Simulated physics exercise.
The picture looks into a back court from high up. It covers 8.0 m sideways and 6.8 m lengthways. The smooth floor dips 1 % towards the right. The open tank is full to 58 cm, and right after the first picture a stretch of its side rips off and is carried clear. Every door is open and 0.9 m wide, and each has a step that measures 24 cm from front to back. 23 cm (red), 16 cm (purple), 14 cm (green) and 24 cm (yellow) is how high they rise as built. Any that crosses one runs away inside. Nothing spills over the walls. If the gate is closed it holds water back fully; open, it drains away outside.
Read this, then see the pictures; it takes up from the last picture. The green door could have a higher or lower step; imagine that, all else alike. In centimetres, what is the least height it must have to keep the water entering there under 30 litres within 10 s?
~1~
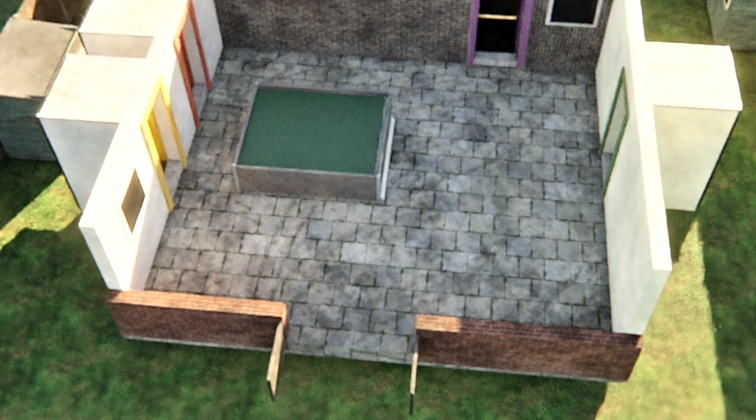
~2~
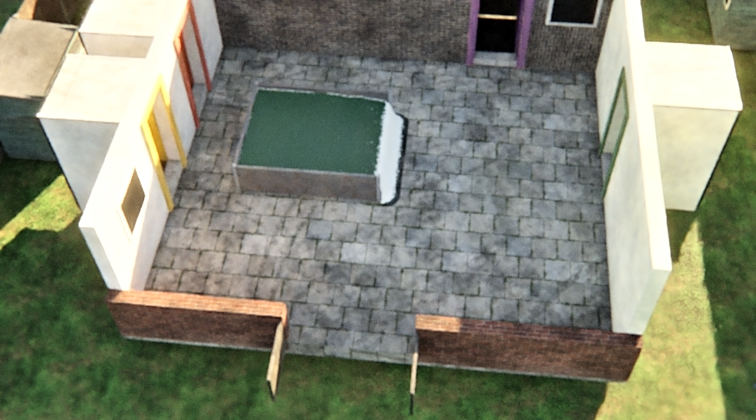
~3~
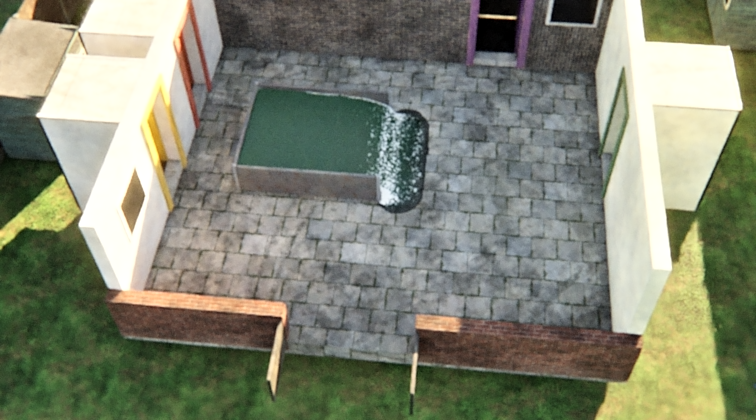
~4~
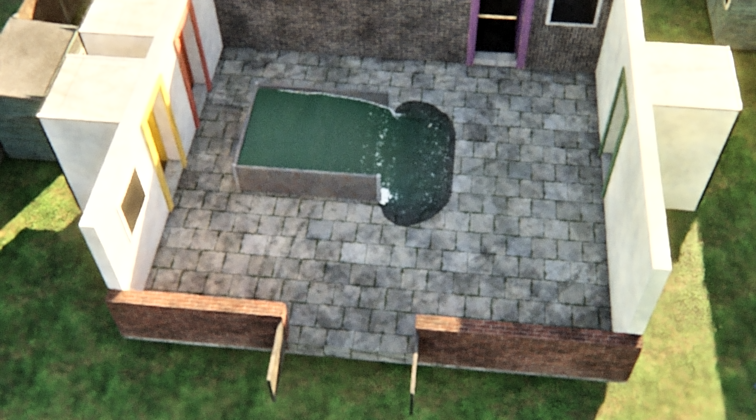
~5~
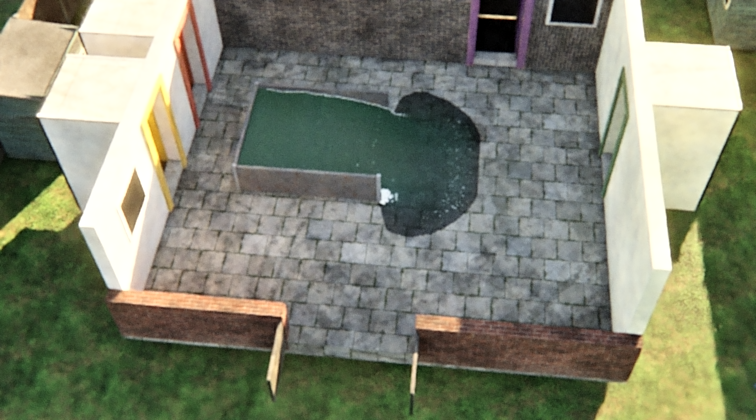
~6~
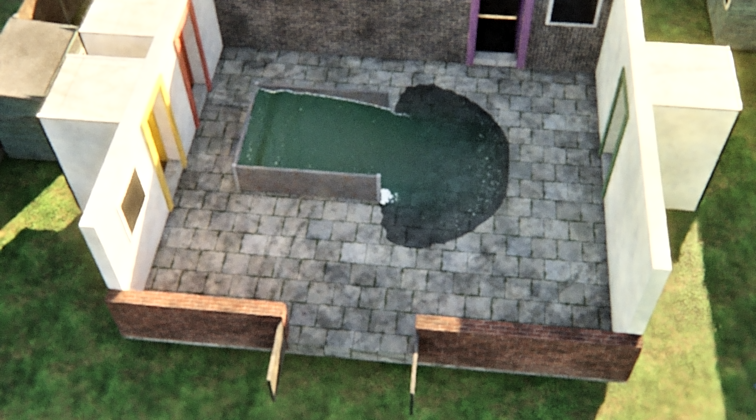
24 cm.
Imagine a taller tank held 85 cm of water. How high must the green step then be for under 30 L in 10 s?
You'd need a step of close to 36 cm.
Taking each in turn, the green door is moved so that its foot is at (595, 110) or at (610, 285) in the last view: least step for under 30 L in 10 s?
First place around 20 cm, second around 13.5 cm.
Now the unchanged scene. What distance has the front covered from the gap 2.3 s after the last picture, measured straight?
Near 5.8 metres, give or take.
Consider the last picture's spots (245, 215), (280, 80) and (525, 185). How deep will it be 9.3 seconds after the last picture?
Respectively 4 cm, 4 cm and 8 cm.
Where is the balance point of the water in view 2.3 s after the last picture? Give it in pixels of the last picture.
My guess is close to (464, 167).
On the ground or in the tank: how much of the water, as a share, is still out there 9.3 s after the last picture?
Roughly 92 per cent of the water.
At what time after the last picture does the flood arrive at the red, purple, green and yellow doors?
Arrival: Red 8.0 s, purple 0.9 s, green 0.5 s, yellow 8.5 s.
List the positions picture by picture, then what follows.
The open tank at (315, 131) is whole and still, 58 cm deep; the green door at (613, 139) is dry, in the first picture.
Water pours out at (383, 148) and has run 0.3 m, to (393, 199); about 8 cm deep outside, 58 cm at the back, in the second picture.
The gap is at (383, 150), the front 0.7 m out at (416, 199); the back of the open tank holds 58 cm, in the third picture.
The gap is at (383, 151), the front 1.3 m out at (446, 194); the back of the open tank holds 58 cm, in the fourth picture.
The front is at (471, 196), 1.7 m from the gap at (383, 151); 4.7 m2 of floor is wet, 58 cm left at the back, in the fifth picture.
The front is at (504, 181), 2.3 m from the gap at (383, 151); 6.7 m2 of floor is wet, 55 cm left at the back; the green door at (613, 139), 4.2 m from the gap, is still 1.9 m from the nearest water, in the sixth picture.
Then, 0.7 s after the last picture water covers 35 % of the floor, deepest (26 cm) near (390, 179); 5 cm at the green door, 0 litres in over its 14 cm step.
Then, 2.3 s after the last picture water covers 45 % of the floor, deepest (36 cm) near (594, 89); 28 cm at the green door, 111 litres in over its 14 cm step.
Then, 9.3 s after the last picture water covers 95 % of the floor, deepest (12 cm) near (588, 357); 9 cm at the green door, 197 litres in over its 14 cm step.
At the green door as built, the water peaked near 29 cm, 1.9 s after the last picture.
With a step of 19.5 cm, 78 litres would have come in within the 10 s; with 26.5 cm, 10 litres. So under 30 litres takes about 24 cm.
